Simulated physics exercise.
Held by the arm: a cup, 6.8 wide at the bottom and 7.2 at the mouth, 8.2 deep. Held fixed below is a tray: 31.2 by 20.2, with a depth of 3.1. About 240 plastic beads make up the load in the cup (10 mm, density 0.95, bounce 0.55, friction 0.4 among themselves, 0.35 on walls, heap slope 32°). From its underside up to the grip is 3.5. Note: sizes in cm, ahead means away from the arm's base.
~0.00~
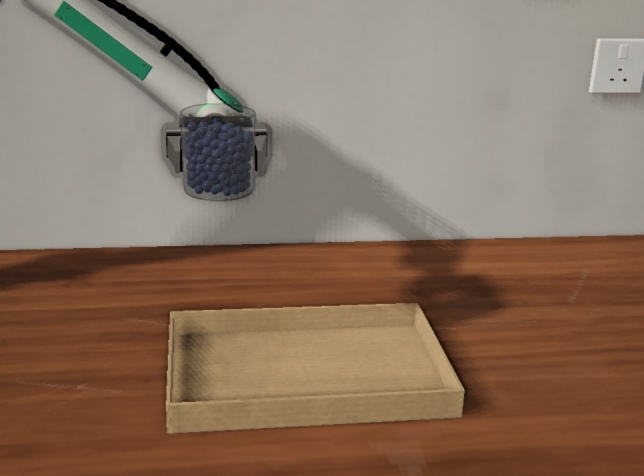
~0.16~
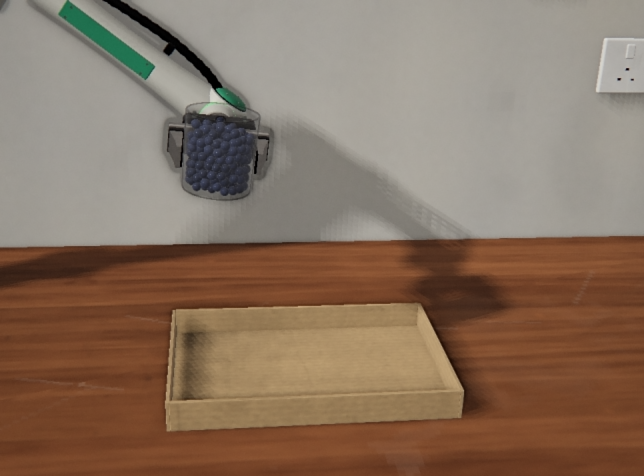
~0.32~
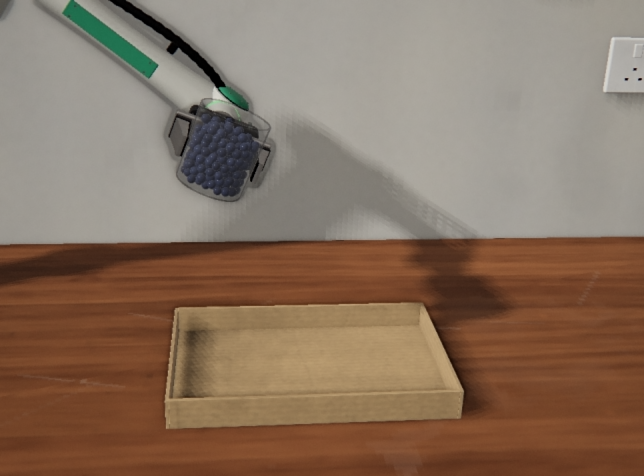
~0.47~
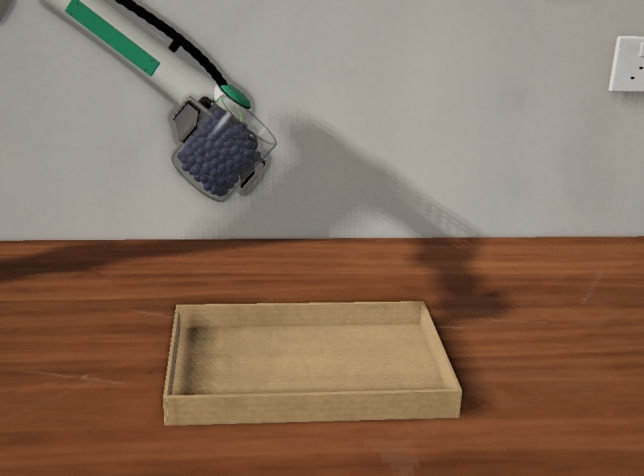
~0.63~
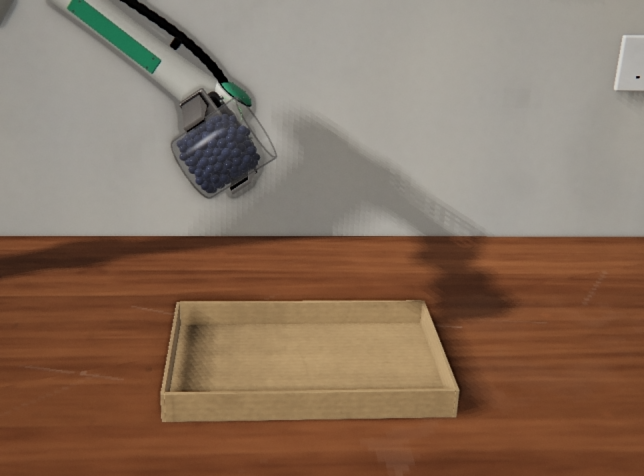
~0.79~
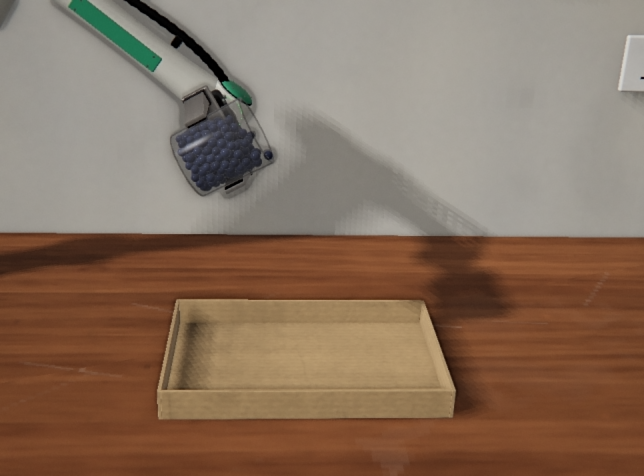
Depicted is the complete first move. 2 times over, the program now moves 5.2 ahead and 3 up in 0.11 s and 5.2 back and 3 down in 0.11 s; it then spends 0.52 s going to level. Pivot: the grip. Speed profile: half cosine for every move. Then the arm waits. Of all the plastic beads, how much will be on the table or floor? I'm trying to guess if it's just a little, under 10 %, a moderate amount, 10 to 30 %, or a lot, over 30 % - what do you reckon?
I reckon a moderate amount.
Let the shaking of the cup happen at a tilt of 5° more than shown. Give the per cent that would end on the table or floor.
It would be near 10 per cent.
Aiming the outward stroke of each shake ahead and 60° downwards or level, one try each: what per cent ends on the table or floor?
About 5 and 10 per cent.
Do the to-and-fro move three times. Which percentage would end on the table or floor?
In that case it would be near 20 percent.
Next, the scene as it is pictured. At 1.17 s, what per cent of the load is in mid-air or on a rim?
Reading at that time: Some 7 per cent.
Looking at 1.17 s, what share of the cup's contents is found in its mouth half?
Roughly 100 %.
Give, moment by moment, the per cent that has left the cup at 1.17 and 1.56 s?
In turn: 75 %, then 90 %.
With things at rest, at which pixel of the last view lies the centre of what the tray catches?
About (376, 361).
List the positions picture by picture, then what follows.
Cup middle at (219, 153), level; upper third of the load around (218, 140), from x 190 to 250, top at y 120; 240 in the cup, in the first picture.
Cup middle at (220, 152), tilted 6° forward; upper third of the load around (218, 140), from x 190 to 250, top at y 120, in the second picture.
Cup middle at (222, 152), tilted 21° forward; upper third of the load around (220, 140), from x 185 to 255, top at y 120, in the third picture.
Cup middle at (223, 151), tilted 40° forward; upper third of the load around (220, 139), from x 180 to 255, top at y 115, in the fourth picture.
Cup middle at (223, 150), tilted 55° forward; upper third of the load around (220, 137), from x 180 to 255, top at y 120, in the fifth picture.
Cup middle at (221, 149), tilted 61° forward; upper third of the load around (216, 137), from x 180 to 270, top at y 120; 240 in the cup, in the sixth picture.
By 1.17 s, tilted 61° forward, highest piece 32 above the table; 152 in the tray, 61 in the cup, 10 on the table or floor, 17 in flight or on a rim.
By 1.56 s, tilted 18° forward, highest piece 26 above the table; 174 in the tray, 32 on the table or floor, 22 in the cup, 12 in flight or on a rim.
By 1.95 s, level, highest piece 27 above the table; 179 in the tray, 39 on the table or floor, 22 in the cup.
By 3.00 s, level, highest piece 26 above the table; 179 in the tray, 39 on the table or floor, 22 in the cup.
Final count, 179 in the tray, 39 on the table or floor, 22 in the cup. That is 16 % on the table or floor.
